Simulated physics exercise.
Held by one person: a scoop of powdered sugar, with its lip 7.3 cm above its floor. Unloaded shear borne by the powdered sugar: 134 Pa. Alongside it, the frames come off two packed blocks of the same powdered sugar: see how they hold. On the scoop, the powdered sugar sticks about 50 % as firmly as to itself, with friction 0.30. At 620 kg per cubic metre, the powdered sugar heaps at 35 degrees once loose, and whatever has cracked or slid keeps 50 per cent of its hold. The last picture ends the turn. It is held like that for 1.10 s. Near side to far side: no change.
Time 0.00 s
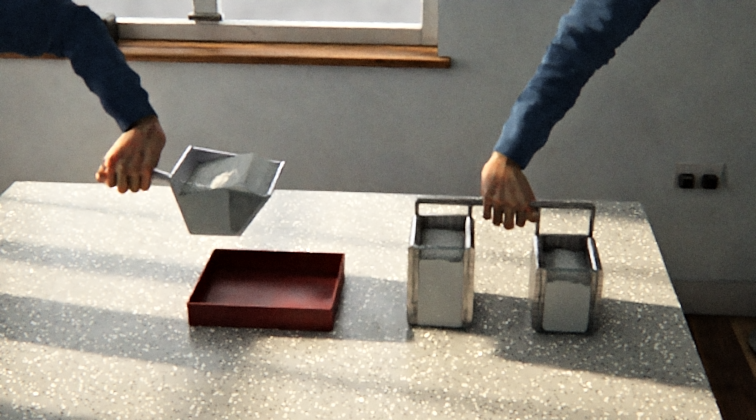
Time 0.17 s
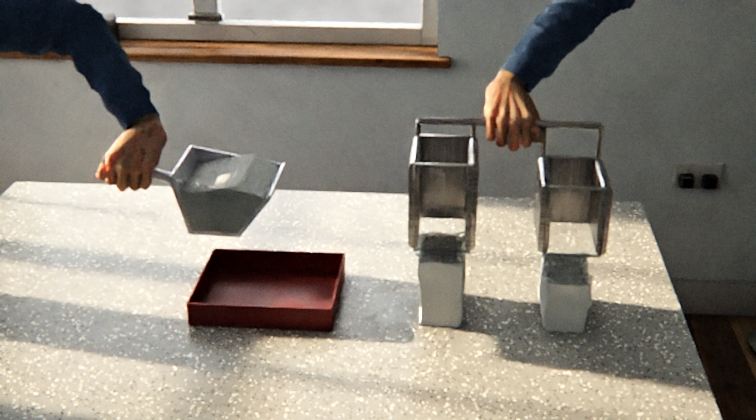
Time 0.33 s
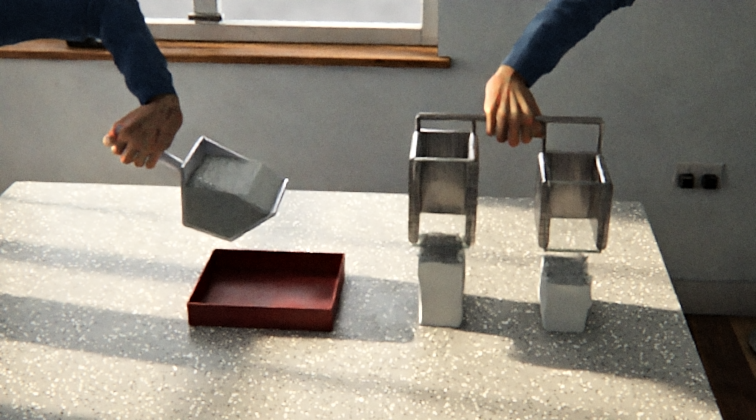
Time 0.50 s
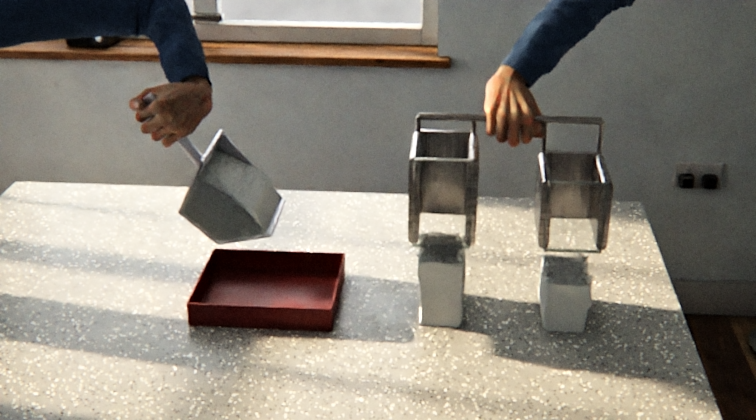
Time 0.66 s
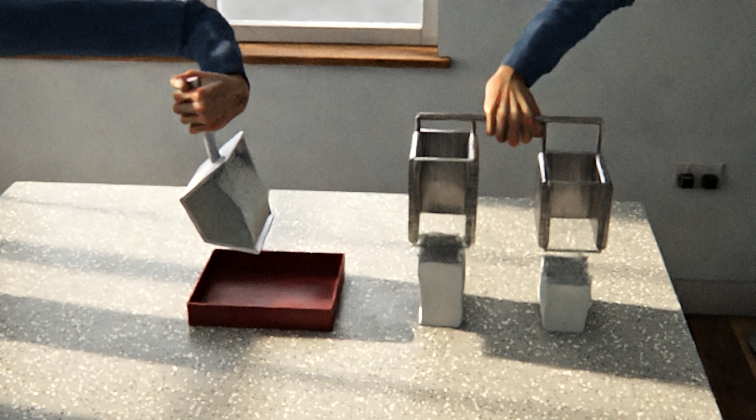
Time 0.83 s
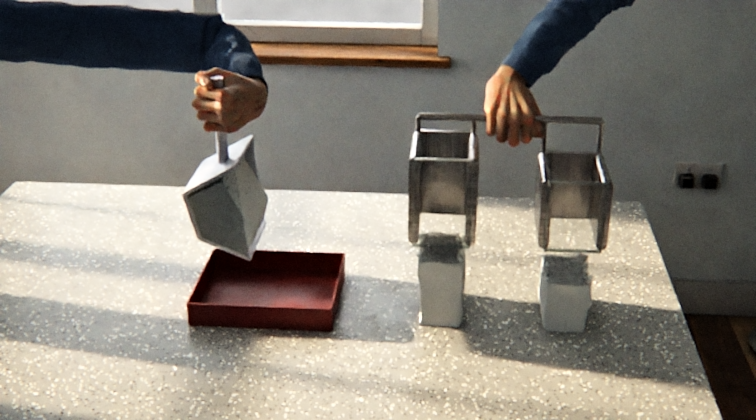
On a speckled table by a window, one hand holds a metal scoop of pale powder above a red tray while another lifts a pair of joined metal holders off two packed blocks, which stay standing. The scoop then turns steeply over the tray, its handle swinging upright, as the holders stay raised.
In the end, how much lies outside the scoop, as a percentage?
I would say near 96 % lies outside.
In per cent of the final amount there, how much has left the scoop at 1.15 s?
10 per cent.
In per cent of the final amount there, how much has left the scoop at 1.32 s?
Close to 50 in a hundred.
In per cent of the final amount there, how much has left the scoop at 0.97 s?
It stands at about 0 percent.
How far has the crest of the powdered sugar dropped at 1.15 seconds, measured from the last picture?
The gap comes to about 3.5 centimetres.
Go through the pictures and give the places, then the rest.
In the first picture, lip at (267, 195), tilt 0 degrees; top of the powdered sugar at (236, 185); blocks stand 13 cm, 10 cm (left to right).
In the second picture, lip at (268, 196), tilt 1 degrees; top of the powdered sugar at (240, 186); blocks stand 13 cm, 10 cm (left to right).
In the third picture, lip at (272, 213), tilt 19 degrees; top of the powdered sugar at (192, 187); blocks stand 13 cm, 10 cm (left to right).
In the fourth picture, lip at (269, 234), tilt 42 degrees; top of the powdered sugar at (200, 181); blocks stand 13 cm, 10 cm (left to right).
In the fifth picture, lip at (258, 251), tilt 65 degrees; top of the powdered sugar at (213, 180); blocks stand 13 cm, 10 cm (left to right).
In the sixth picture, lip at (250, 257), tilt 76 degrees; top of the powdered sugar at (222, 183); blocks stand 13 cm, 10 cm (left to right).
After 0.97 s, the scoop is at 76 degrees and 0 % has left it.
After 1.15 s, the scoop is at 76 degrees and 13 % has left it.
After 1.32 s, the scoop is at 76 degrees and 50 % has left it.
After 1.49 s, the scoop is at 76 degrees and 54 % has left it.
After 1.88 s, at the end, the scoop is at 76 degrees and 96 % has left it.
